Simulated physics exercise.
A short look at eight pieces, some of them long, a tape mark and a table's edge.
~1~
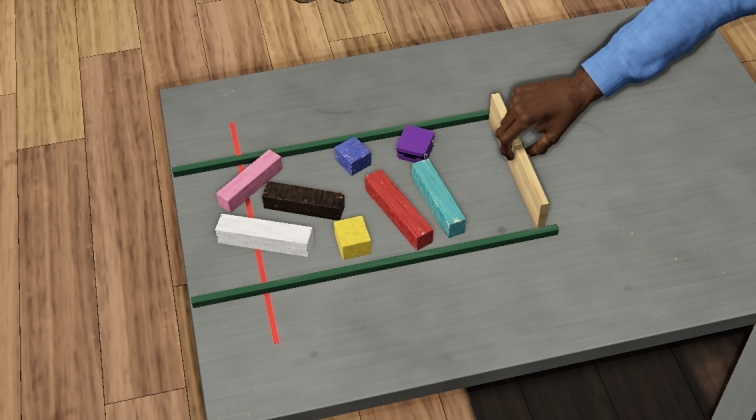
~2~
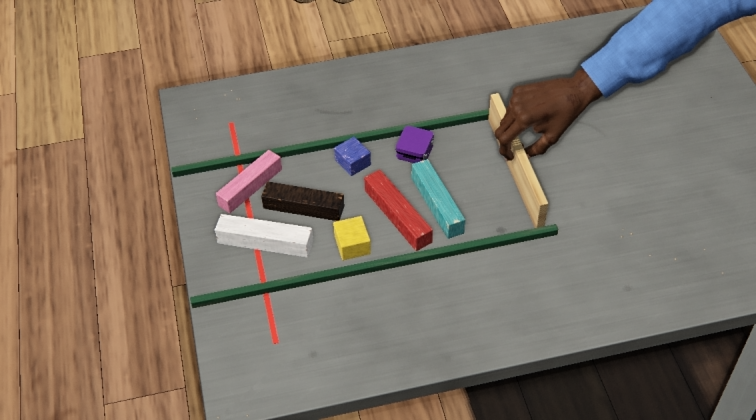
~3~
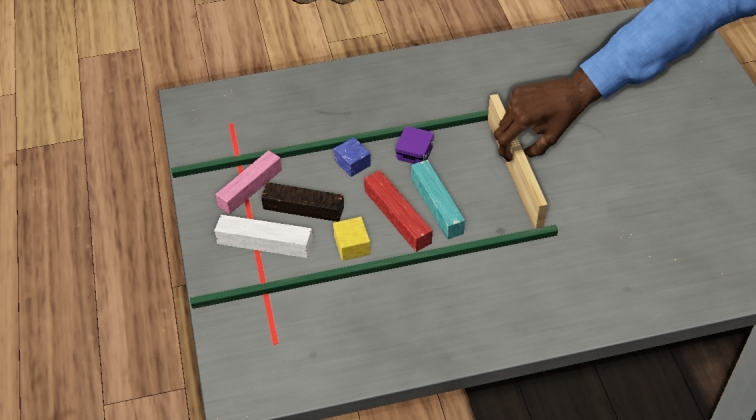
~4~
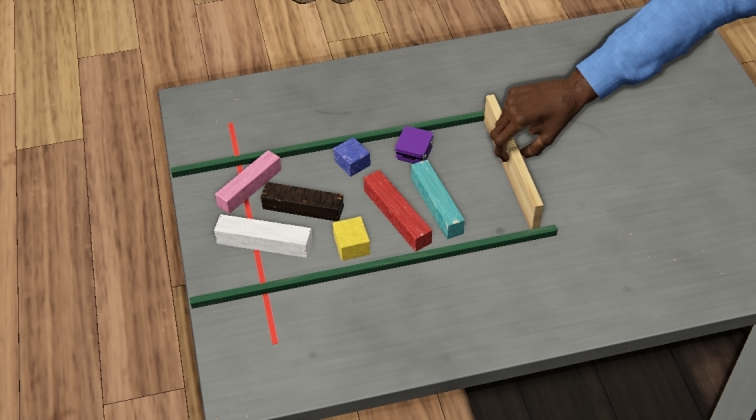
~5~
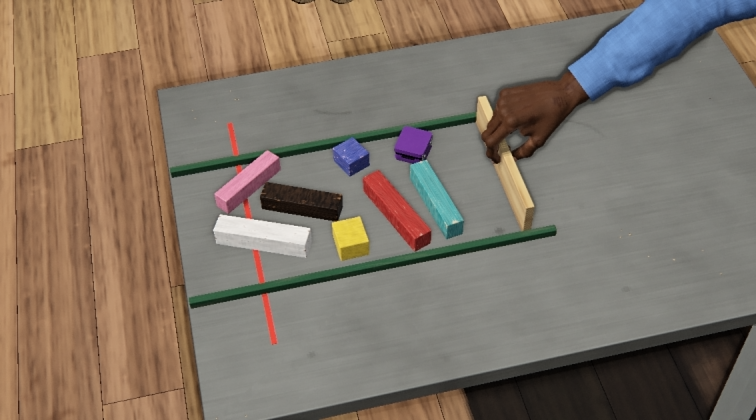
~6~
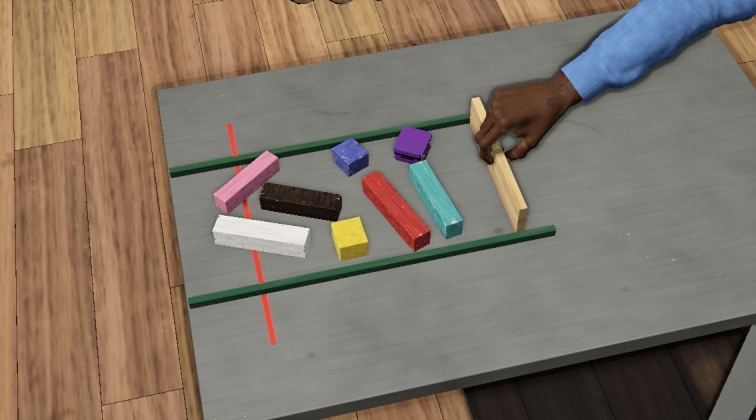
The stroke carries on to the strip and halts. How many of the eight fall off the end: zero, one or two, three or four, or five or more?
Outcome: The number that fall off is one or two.
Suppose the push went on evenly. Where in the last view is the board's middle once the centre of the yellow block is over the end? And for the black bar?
For the yellow block at (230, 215), for the black bar at (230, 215).
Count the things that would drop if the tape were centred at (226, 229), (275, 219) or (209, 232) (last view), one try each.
Try by try, 3, 0 and 5.
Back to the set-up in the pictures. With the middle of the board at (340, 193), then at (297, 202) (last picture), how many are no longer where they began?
The counts are 8 and 8.
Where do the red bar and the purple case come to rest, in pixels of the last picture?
The red bar stops around (225, 248); the purple case around (227, 188).
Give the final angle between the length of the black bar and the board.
Some 5 degrees.
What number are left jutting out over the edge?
The number is 1.
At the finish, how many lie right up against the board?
The number is 2.
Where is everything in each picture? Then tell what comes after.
Pink bar (250, 181); white bar (265, 235); black bar (304, 201); board (517, 159); tape (252, 223), in the first picture.
White bar (265, 236); turquoise bar (438, 198), in the second picture.
Black bar (303, 202); blue block (352, 157), in the third picture.
Pink bar (249, 182); red bar (397, 210), in the fourth picture.
White bar (263, 236); purple case (413, 147), in the fifth picture.
Pink bar (247, 182); white bar (262, 236); black bar (301, 202); board (497, 164); tape (249, 224), in the sixth picture.
Early on, none off yet; pink bar at rest near (247, 182); white bar at rest near (262, 236); black bar at rest near (301, 202).
A while later, none off yet; pink bar travelled a little near (227, 184); white bar travelled a little near (218, 242); black bar travelled a little near (254, 215).
Finally, the number that fall off is one or two; lost, white bar.
